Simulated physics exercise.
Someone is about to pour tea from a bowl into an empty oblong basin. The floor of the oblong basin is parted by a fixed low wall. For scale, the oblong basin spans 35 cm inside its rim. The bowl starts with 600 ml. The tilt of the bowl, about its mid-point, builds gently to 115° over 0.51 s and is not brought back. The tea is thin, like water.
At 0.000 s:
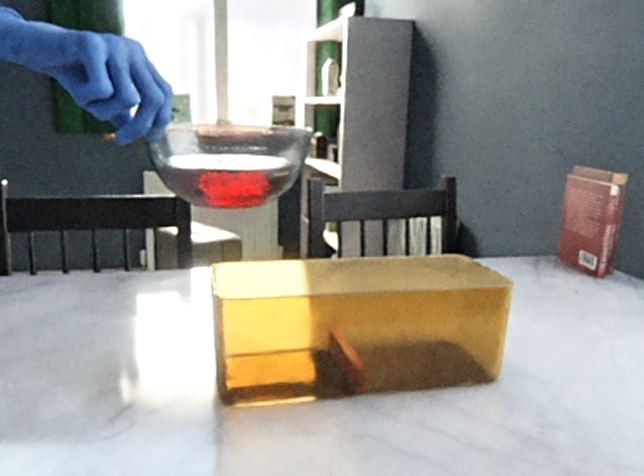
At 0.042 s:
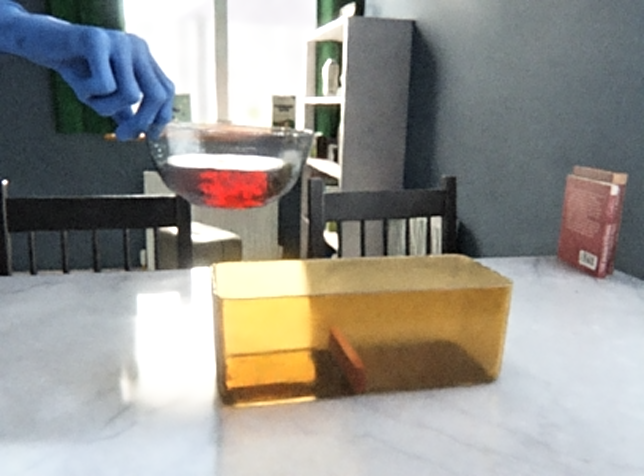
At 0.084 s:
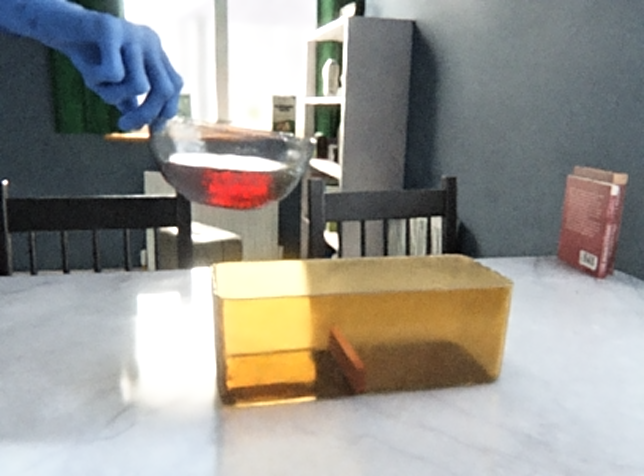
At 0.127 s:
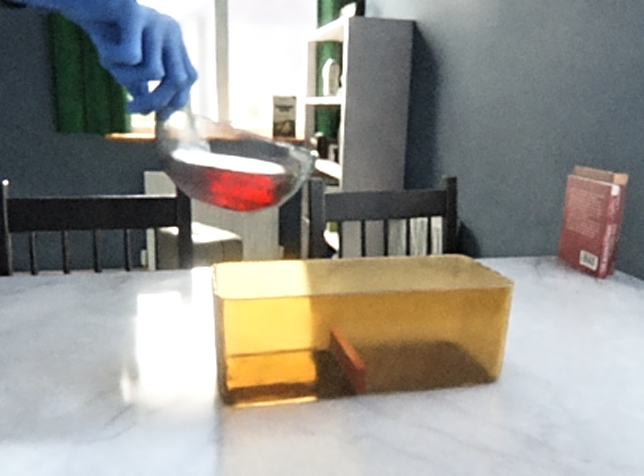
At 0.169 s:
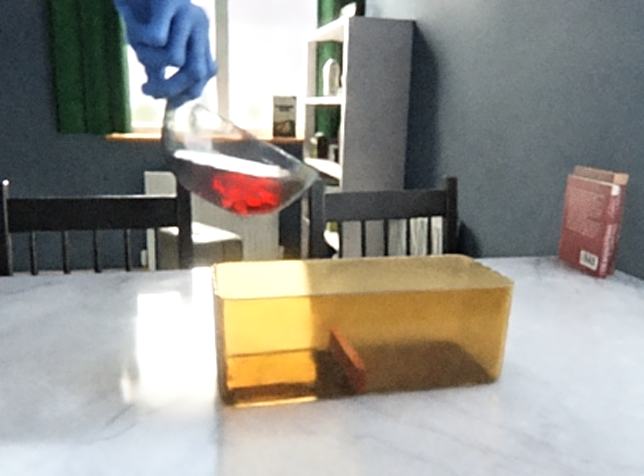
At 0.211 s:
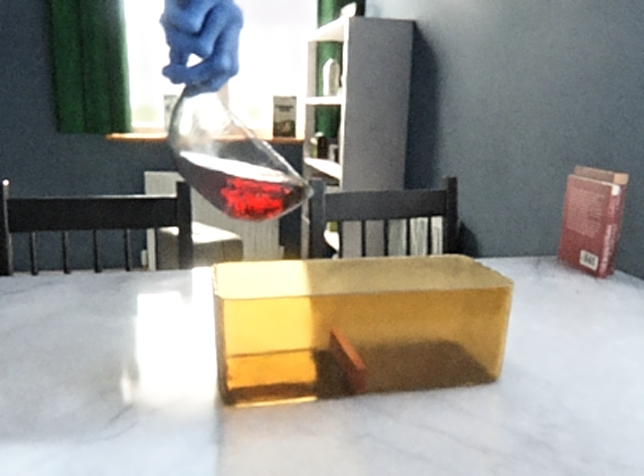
A blue-gloved hand held a clear glass bowl of red liquid above a yellowish see-through basin on a marble table, then moved right and steadily tilted the bowl down toward the right.
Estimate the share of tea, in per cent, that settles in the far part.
Roughly 40 per cent is past the wall.
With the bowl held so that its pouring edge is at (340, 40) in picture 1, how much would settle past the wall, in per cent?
In that case some 60 per cent.
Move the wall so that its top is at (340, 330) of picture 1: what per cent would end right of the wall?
Then about 20 per cent.
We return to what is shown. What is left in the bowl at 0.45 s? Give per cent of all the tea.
Some 2 per cent.
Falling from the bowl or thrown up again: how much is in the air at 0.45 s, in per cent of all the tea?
Near 20 in a hundred.
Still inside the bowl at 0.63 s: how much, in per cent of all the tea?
About 0 per cent.
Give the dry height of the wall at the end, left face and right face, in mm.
Left about 16 mm, right about 20 mm.
By 0.45 s the tilt is 111° and 2 per cent is still to pour, 69 is left of the wall and 9 right of it.
By 0.63 s the tilt is 115° and 0 per cent is still to pour, 54 is left of the wall and 31 right of it.
By 0.81 s the tilt is 115° and 0 per cent is still to pour, 46 is left of the wall and 39 right of it.
By 1.01 s the tilt is 115° and 0 per cent is still to pour, 48 is left of the wall and 40 right of it.
At rest 48 per cent lies left of the wall, 40 right of it and 12 outside.
